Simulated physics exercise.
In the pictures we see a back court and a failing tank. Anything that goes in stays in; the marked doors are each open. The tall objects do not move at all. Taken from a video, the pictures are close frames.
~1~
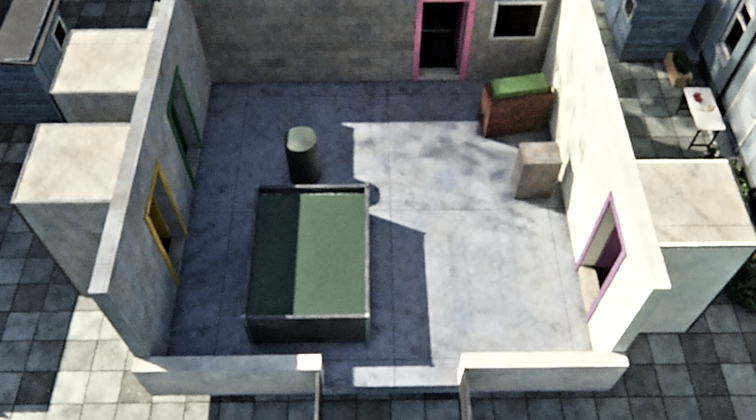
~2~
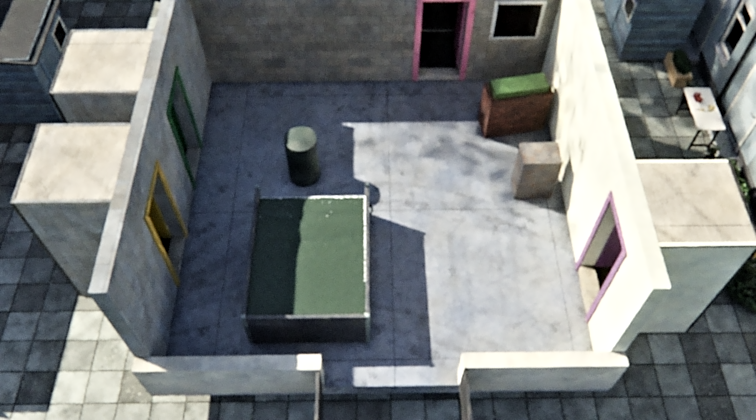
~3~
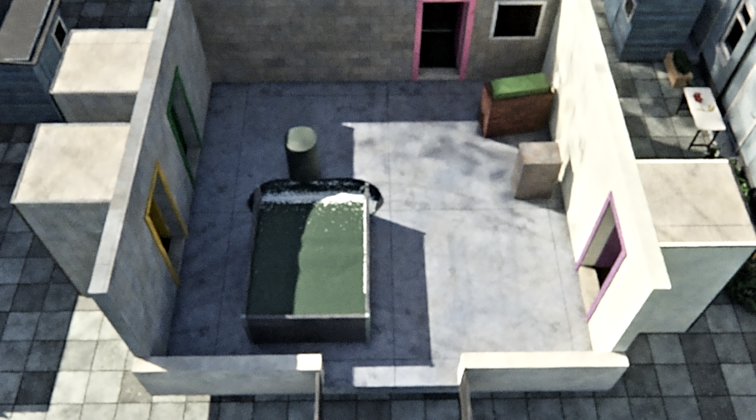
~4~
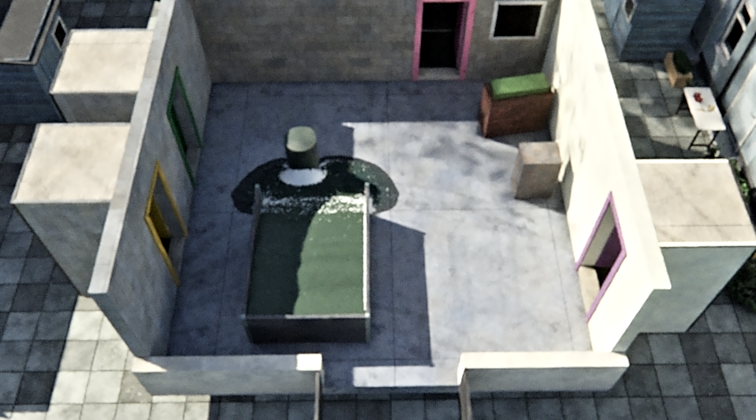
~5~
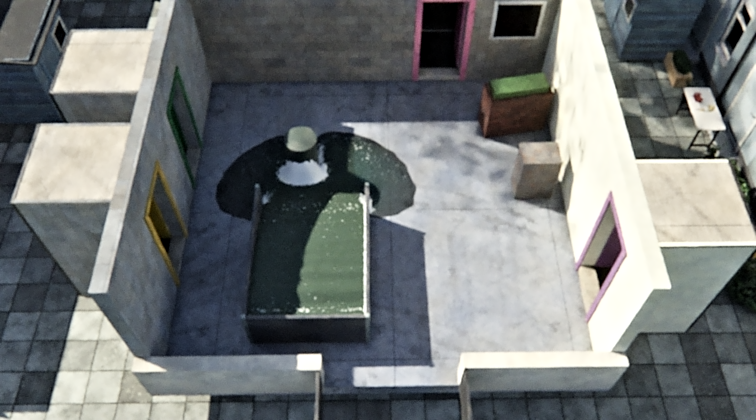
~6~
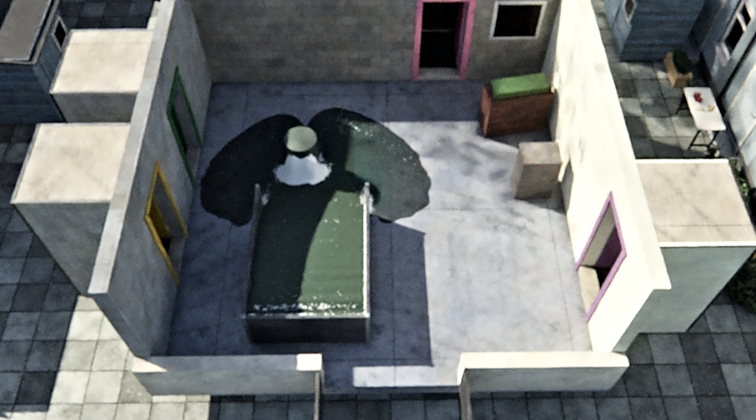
Dark green water pouring from the far side of an open tank, spreading around a green cylinder across a walled court.
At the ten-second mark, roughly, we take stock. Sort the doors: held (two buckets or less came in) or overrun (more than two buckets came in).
Sorted: Purple door held, green door overrun, yellow door held, pink door overrun.
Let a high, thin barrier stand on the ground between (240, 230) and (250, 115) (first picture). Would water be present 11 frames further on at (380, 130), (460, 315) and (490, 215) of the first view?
Point by point: First submerged, second not reached, third not reached.
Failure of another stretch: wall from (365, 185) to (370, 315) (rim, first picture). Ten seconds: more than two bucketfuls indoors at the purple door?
Purple door: Crosses the threshold.
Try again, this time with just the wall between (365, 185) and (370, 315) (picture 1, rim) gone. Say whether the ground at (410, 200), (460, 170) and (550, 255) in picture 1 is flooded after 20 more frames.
Taking the spots in turn: Swamped, swamped and swamped.
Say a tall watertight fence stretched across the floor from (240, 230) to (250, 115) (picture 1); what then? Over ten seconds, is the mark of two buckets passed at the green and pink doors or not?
Green remains within the limit, then pink exceeds the limit.
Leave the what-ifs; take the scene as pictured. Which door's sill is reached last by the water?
I'd go with the door marked purple.
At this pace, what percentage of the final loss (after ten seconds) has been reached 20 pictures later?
My reading is near 50 per cent.
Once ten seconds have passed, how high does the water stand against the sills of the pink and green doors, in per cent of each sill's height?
Some 40 percent, then some 130 percent.
A moment on, water covers 40 % of the floor; the purple door not reached, the green door wet at the sill, nothing in, the yellow door not reached, the pink door not reached.
Next, water covers 45 % of the floor; the purple door not reached, the green door far over two buckets in, the yellow door not reached, the pink door under two buckets in.
Then, water covers 55 % of the floor; the purple door not reached, the green door far over two buckets in, the yellow door wet at the sill, nothing in, the pink door over two buckets in.
Later, water covers 80 % of the floor; the purple door wet at the sill, nothing in, the green door far over two buckets in, the yellow door wet at the sill, nothing in, the pink door far over two buckets in.
In the end, water covers 95 % of the floor; the purple door wet at the sill, nothing in, the green door far over two buckets in, the yellow door wet at the sill, nothing in, the pink door far over two buckets in.
